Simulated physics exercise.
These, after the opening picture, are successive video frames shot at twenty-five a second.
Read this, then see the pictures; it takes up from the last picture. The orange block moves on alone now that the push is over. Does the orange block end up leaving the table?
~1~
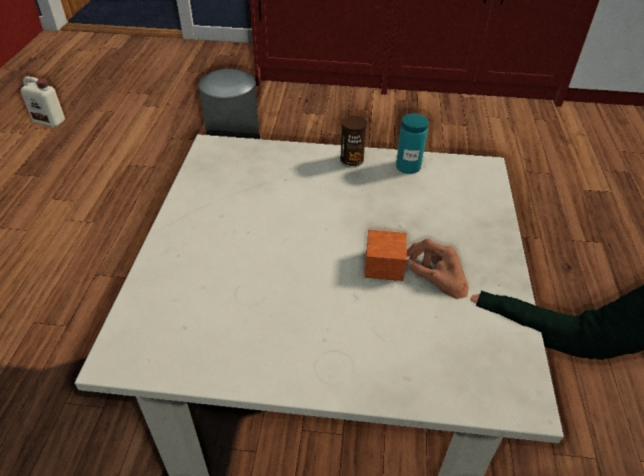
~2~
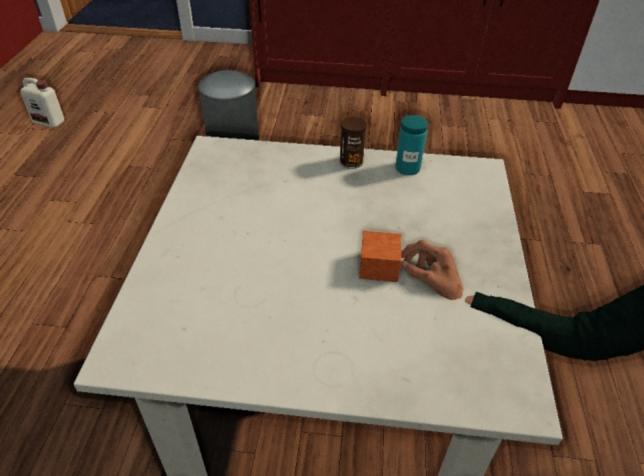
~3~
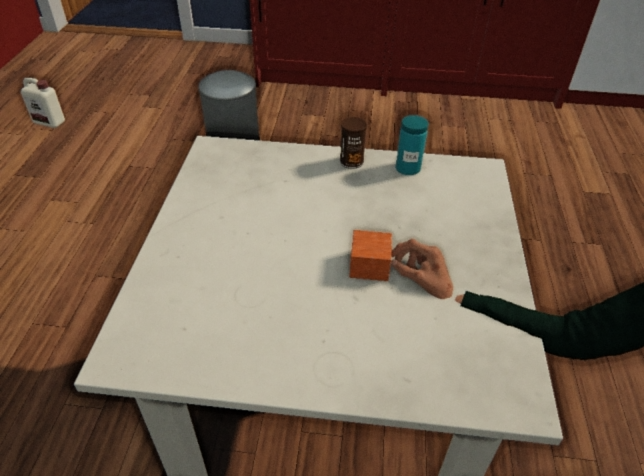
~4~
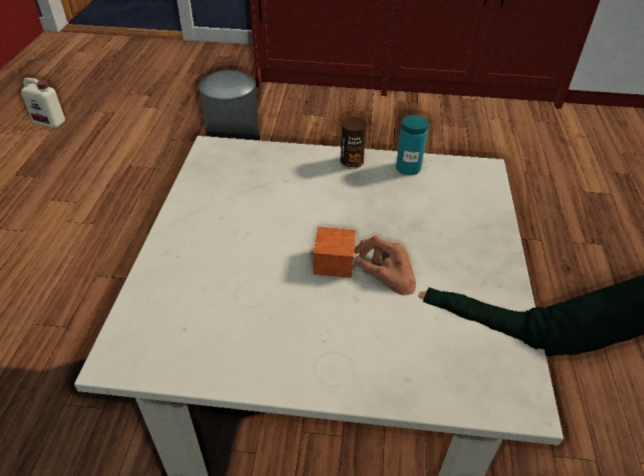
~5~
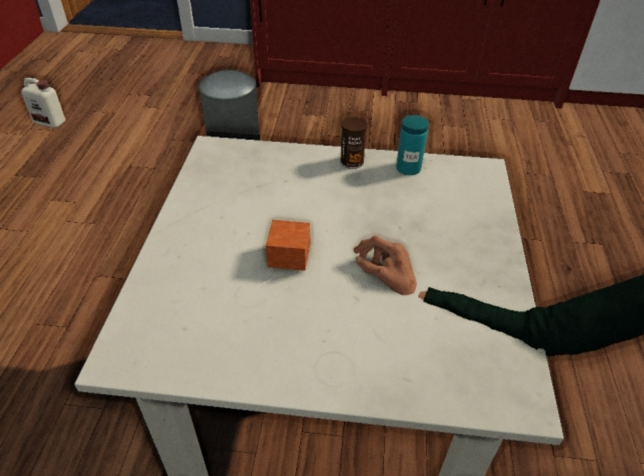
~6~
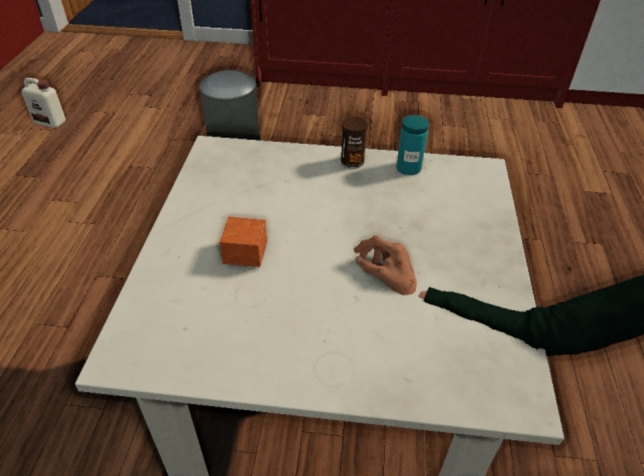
Yes: My guess is it comes off the table.
Then, 0.10 s later than the last frame, orange block tilted by 9° near (148, 232).
Then, 0.30 s later than the last frame, orange block now off the table.
Then, 0.50 s later than the last frame, things are still on the move.
Then, 0.70 s later than the last frame, as before.
When it is over, off the table, orange block.
